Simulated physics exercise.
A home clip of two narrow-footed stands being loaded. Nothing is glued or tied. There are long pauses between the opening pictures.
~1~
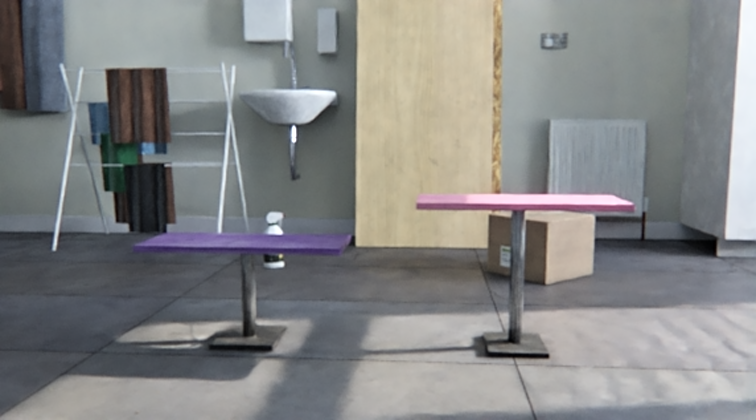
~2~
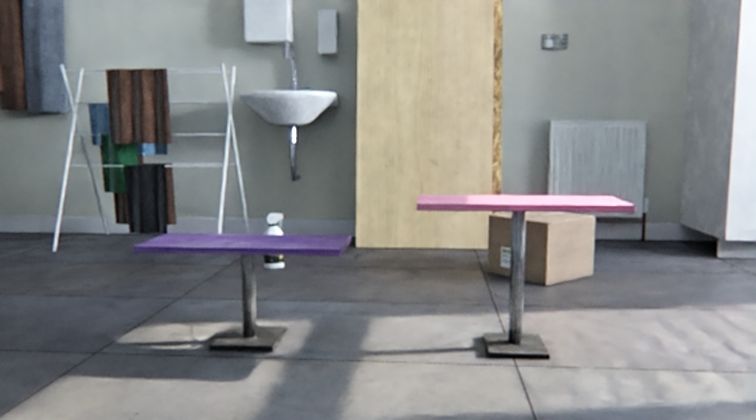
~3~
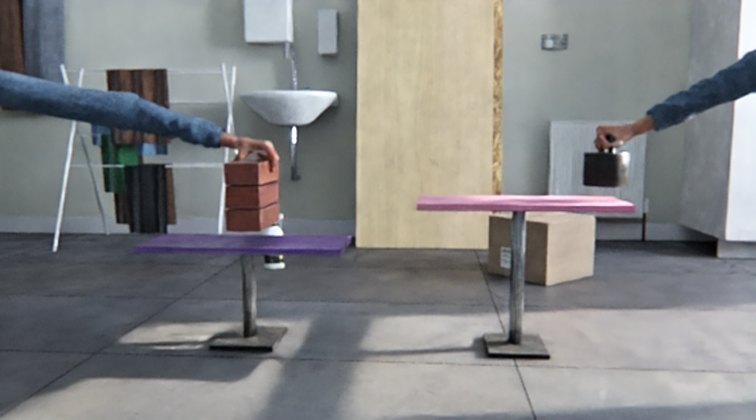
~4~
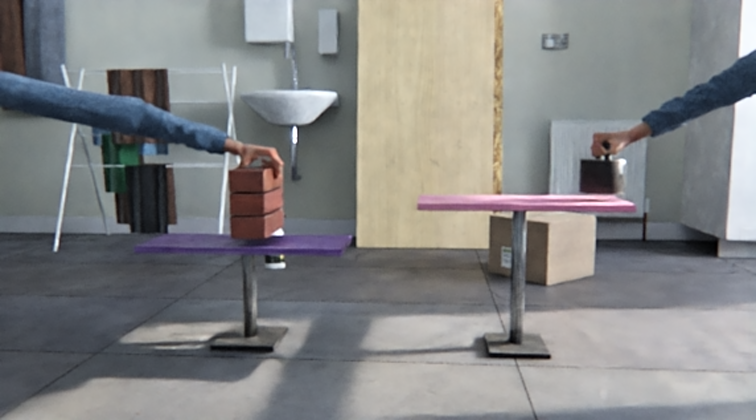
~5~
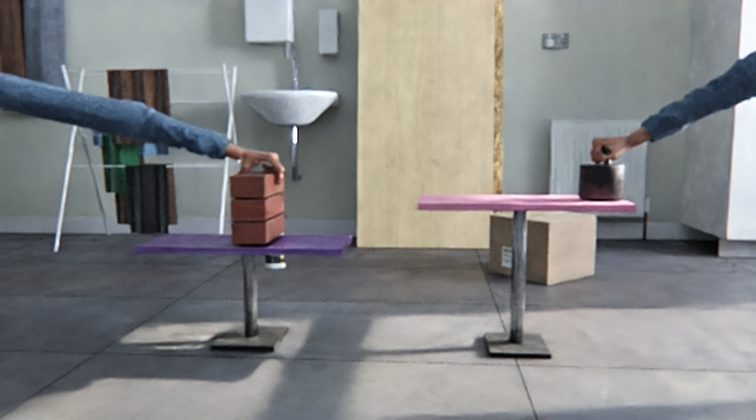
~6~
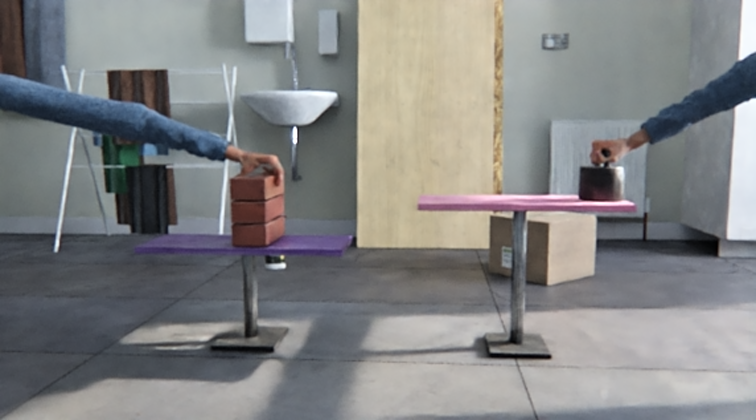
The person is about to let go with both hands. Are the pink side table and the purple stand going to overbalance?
In the end the pink side table overbalances, the purple stand holds firm.
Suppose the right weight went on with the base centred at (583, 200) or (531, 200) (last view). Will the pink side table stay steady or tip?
In turn it overbalances; holds firm.
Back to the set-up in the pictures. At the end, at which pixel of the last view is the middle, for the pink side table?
Around (669, 262).
Then, 0.48 s past the last view, pink side table leaning 30° off how it started near (600, 209); purple stand at rest near (249, 244).
Then, 0.68 s past the last view, pink side table leaning 65° off how it started near (674, 252); purple stand at rest near (249, 244).
Finally, the pink side table tips up, near (669, 262); the purple stand stays flat on its feet, near (249, 244).
